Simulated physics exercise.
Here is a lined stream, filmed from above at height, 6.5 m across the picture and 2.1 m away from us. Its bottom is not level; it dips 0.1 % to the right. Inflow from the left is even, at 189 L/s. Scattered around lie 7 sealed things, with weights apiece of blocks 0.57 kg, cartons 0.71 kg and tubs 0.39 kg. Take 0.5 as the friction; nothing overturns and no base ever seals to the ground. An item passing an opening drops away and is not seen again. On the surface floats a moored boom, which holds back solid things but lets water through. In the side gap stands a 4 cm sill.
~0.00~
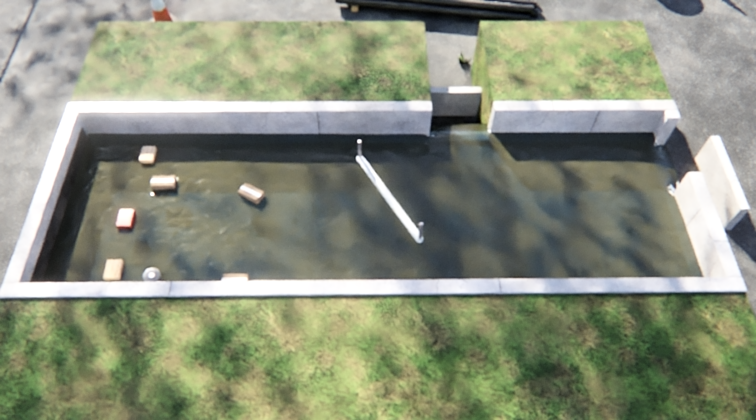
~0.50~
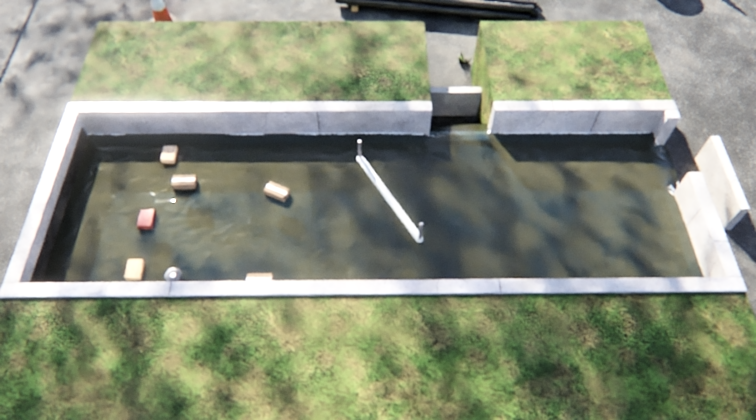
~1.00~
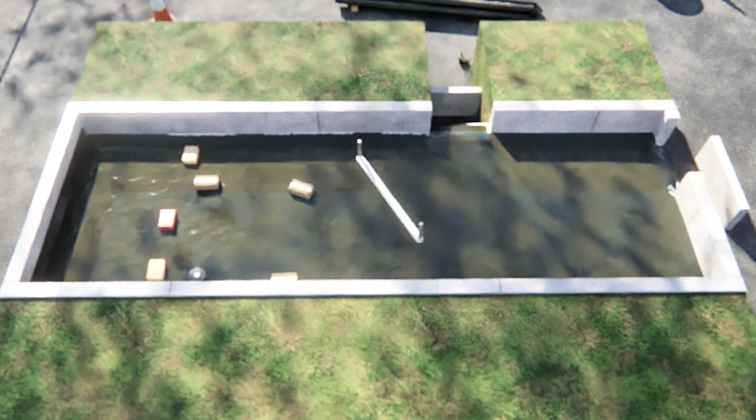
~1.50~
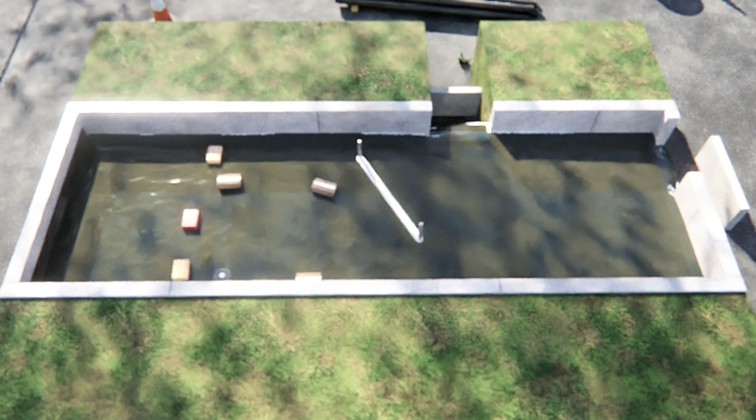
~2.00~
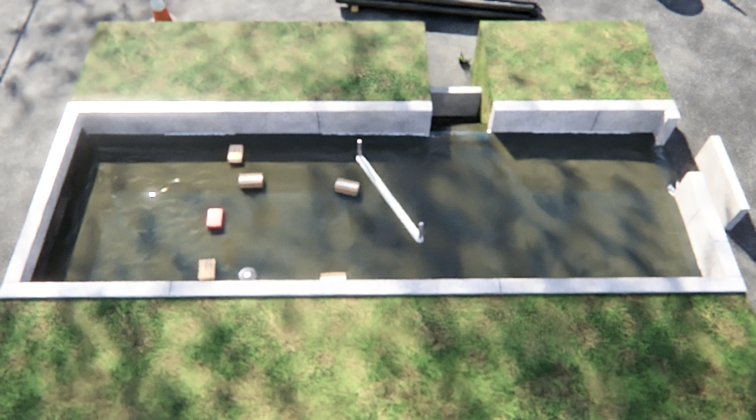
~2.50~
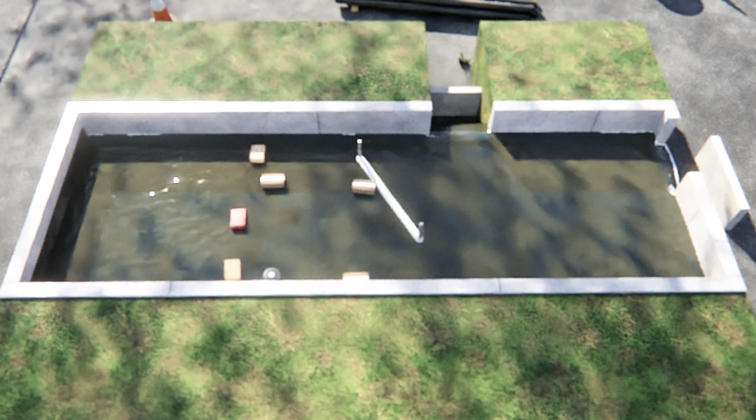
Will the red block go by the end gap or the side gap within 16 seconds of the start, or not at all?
Looking at the red block, it stays trapped.
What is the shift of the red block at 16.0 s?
Roughly 300 centimetres.
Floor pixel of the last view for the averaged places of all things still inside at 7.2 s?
Close to pixel (434, 234).
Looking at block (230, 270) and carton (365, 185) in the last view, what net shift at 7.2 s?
Answer, in order asked: 350 cm, 140 cm.
After 3.5 s the red block is near (286, 218), 1.7 m from its start, afloat; 0 of 7 are out; 7 afloat.
After 7.2 s the red block is near (404, 231), 2.9 m from its start, afloat; 0 of 7 are out; 7 afloat.
After 12.0 s the red block is near (406, 235), 2.9 m from its start, afloat; 1 of 7 are out; 6 afloat.
After 16.0 s the red block is near (408, 238), 2.9 m from its start, afloat; 2 of 7 are out; 5 afloat.
